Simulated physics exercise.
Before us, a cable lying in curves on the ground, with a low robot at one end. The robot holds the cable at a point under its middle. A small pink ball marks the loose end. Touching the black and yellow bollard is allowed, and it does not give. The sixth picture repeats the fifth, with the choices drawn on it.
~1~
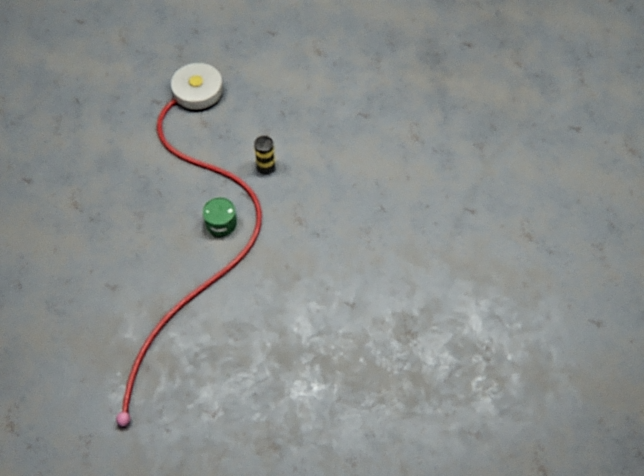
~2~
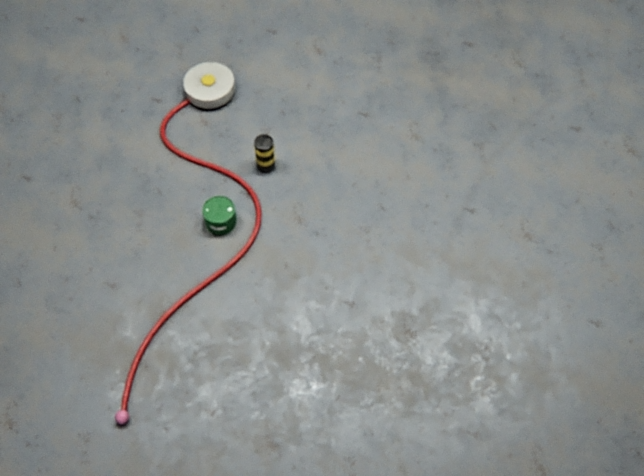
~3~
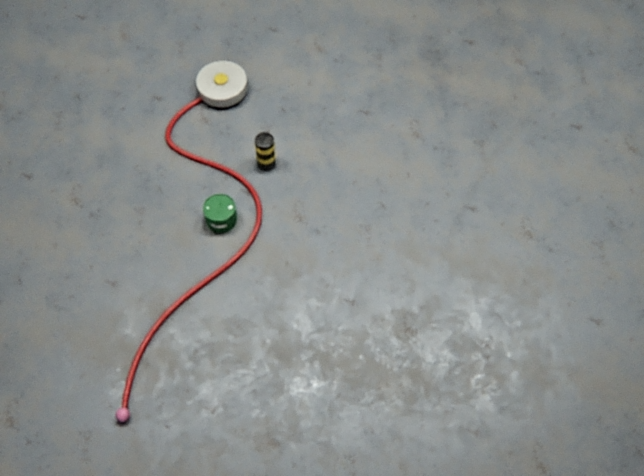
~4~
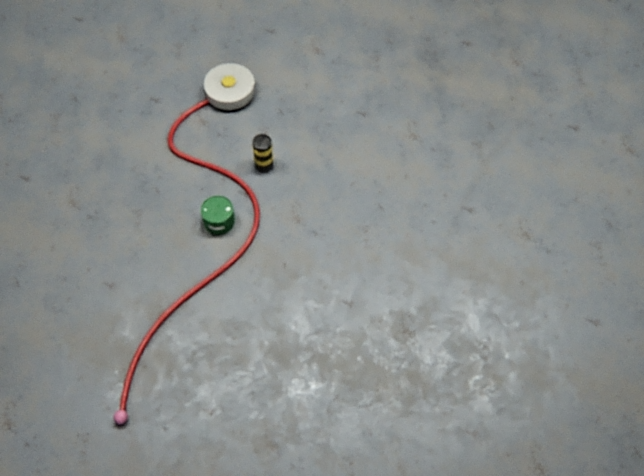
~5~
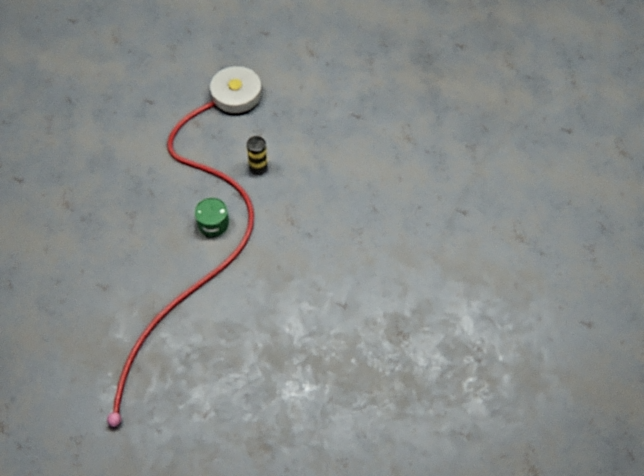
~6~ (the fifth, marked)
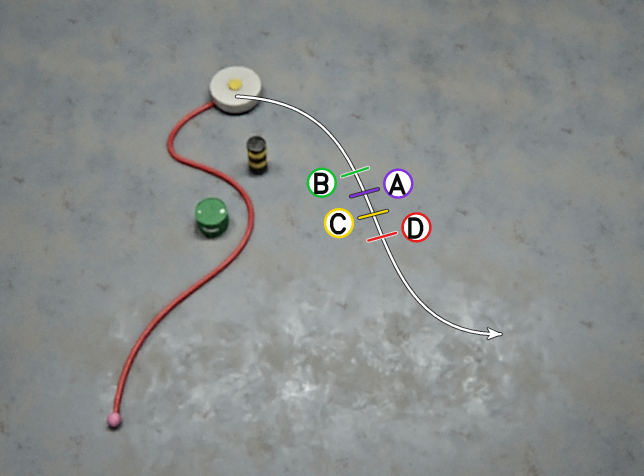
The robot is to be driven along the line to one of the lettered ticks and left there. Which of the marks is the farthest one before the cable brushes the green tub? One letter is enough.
Up to mark D.
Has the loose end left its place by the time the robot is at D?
No.
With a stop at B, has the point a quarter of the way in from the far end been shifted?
No.
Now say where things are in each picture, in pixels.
Bollard (265, 155); robot (197, 87); free end (123, 419), in the first frame.
Robot (210, 86); free end (122, 417), in the second frame.
Robot (222, 85); bollard (266, 152), in the third frame.
Robot (230, 88); green tub (218, 215), in the fourth frame.
Robot (236, 91); free end (114, 419); green tub (212, 217); bollard (257, 156), in the fifth frame.
On the marked copy, A at (365, 193); B at (355, 172); C at (373, 214); D at (382, 237); the route from (237, 96) via (367, 198) to (501, 334).
With D. Early on, robot (312, 113), middle of the cable (251, 225), free end (114, 419).
Further on, robot (357, 170), middle of the cable (251, 225), free end (114, 419).
At the end, robot (383, 232), middle of the cable (243, 221), free end (114, 419); only the bollard has been touched, if anything.
As for the rest, A is safe but short; B is safe but short; C is safe but short.
